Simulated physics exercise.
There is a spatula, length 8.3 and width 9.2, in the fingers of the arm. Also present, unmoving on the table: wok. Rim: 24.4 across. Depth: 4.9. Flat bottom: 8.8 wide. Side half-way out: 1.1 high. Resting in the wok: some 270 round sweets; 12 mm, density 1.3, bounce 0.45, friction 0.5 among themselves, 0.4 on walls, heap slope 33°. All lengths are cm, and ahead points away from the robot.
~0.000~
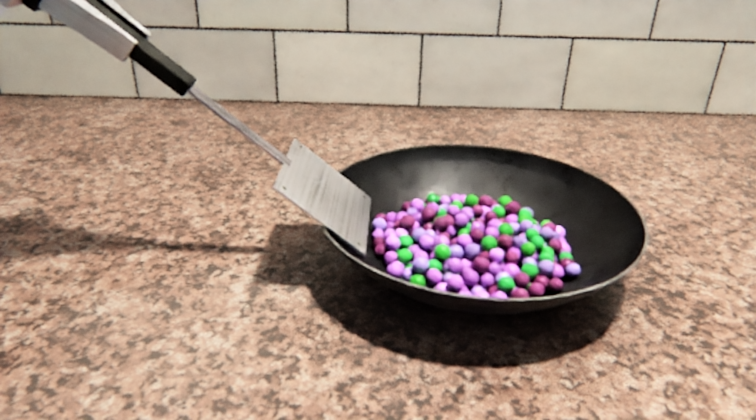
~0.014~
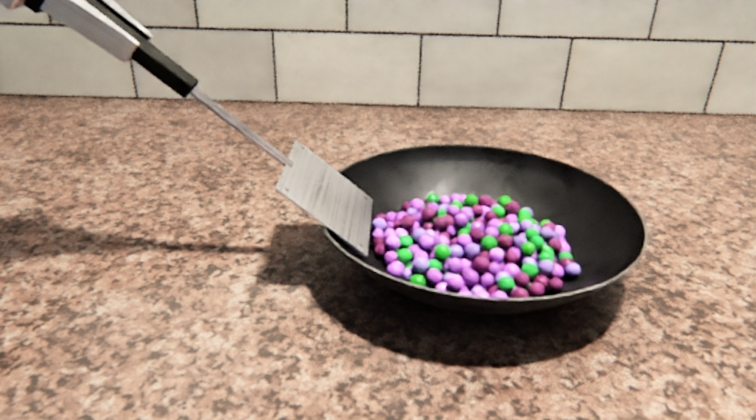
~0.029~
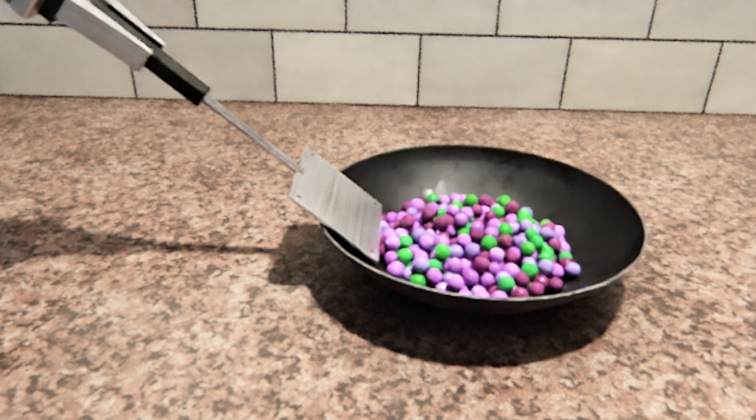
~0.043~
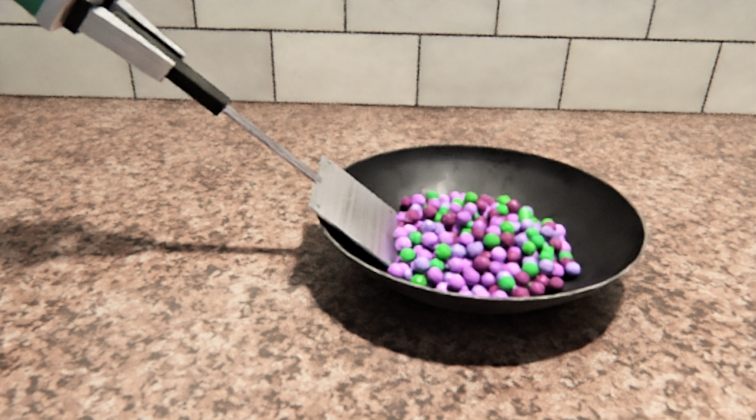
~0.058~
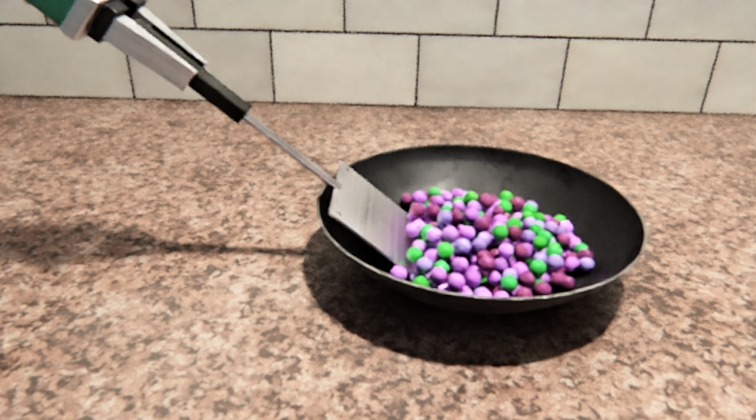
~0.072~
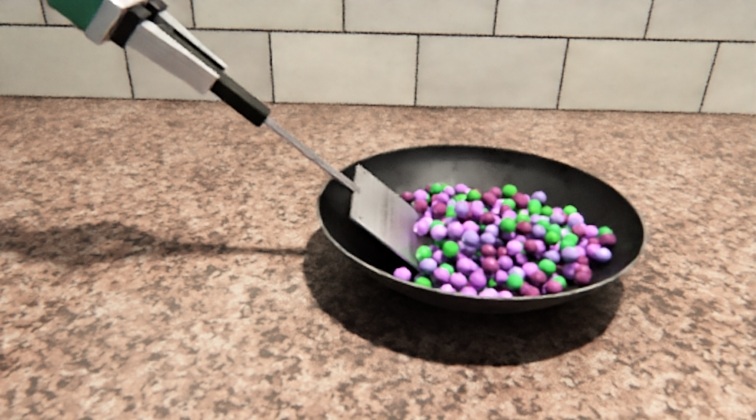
On a speckled countertop, a robot arm's spatula pushes colorful balls rightward in a wok.
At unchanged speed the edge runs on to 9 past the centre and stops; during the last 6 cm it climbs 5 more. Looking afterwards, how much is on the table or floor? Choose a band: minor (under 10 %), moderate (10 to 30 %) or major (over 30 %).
Major.
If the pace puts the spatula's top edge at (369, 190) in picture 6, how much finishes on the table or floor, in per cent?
That share would be about 45 percent.
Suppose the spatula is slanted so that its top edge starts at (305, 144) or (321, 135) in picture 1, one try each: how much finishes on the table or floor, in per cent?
About 40 and 50 per cent.
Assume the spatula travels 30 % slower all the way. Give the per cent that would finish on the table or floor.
30 per cent, about.
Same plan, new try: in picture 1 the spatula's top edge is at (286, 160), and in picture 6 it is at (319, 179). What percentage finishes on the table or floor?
My guess would be close to 20 per cent.
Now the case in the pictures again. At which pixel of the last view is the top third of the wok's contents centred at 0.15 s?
It is centred at roughly (585, 206).
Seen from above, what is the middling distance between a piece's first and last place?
About 9 cm.
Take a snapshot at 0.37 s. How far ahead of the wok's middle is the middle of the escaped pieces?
Roughly 24 centimetres ahead.
By 0.11 s, sloping 40°, highest piece 7 above the table; 269 in the wok, 1 on the blade or in flight.
By 0.15 s, sloping 40°, highest piece 9 above the table; 260 in the wok, 10 on the blade or in flight.
By 0.37 s, sloping 40°, highest piece 18 above the table; 159 in the wok, 70 on the table or floor, 41 on the blade or in flight.
By 1.42 s, sloping 40°, highest piece 3 above the table; 159 in the wok, 111 on the table or floor.
Final count, 159 in the wok, 111 on the table or floor. That is 41 % on the table or floor.
